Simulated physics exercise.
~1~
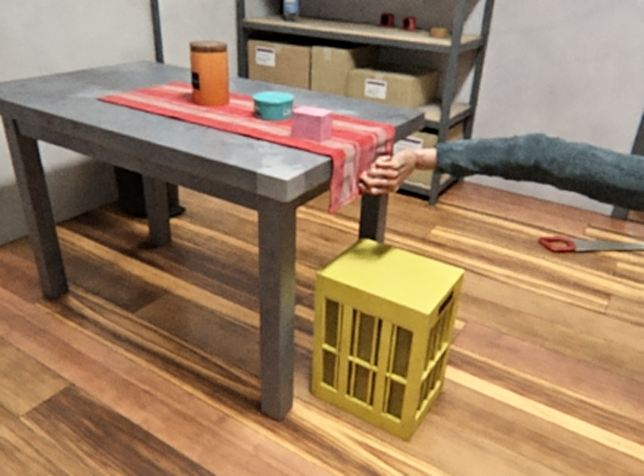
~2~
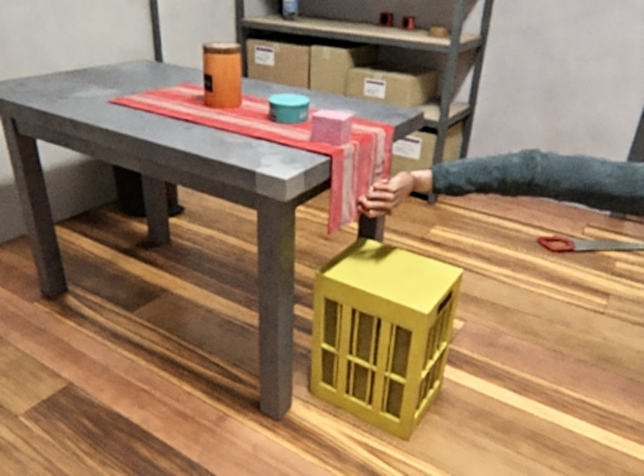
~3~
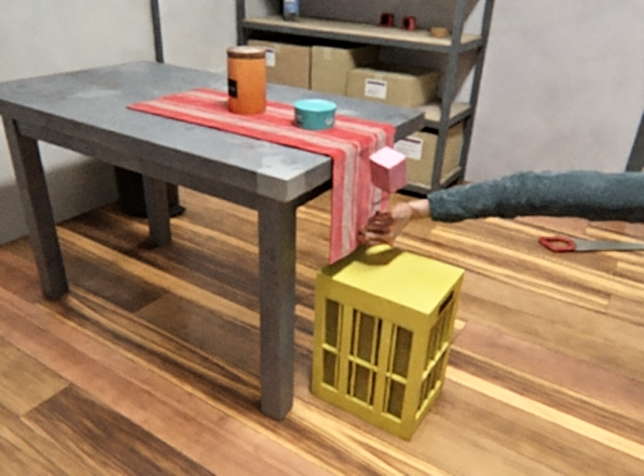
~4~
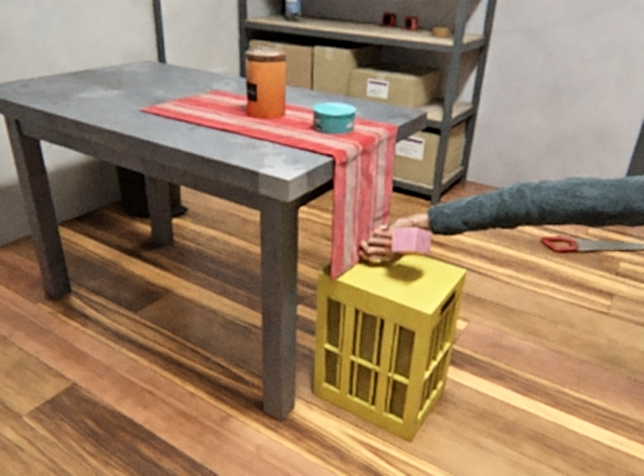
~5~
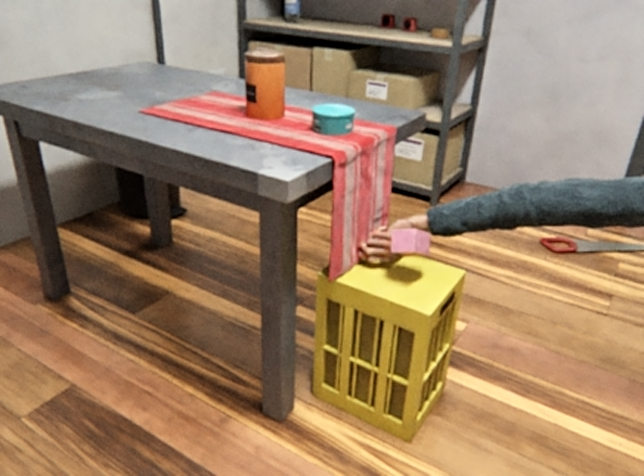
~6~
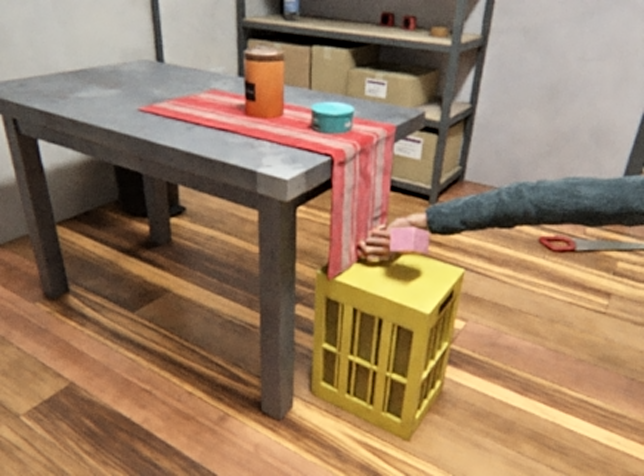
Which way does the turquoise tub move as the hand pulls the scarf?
The turquoise tub moves to the right, carried along with the scarf toward the table's edge.
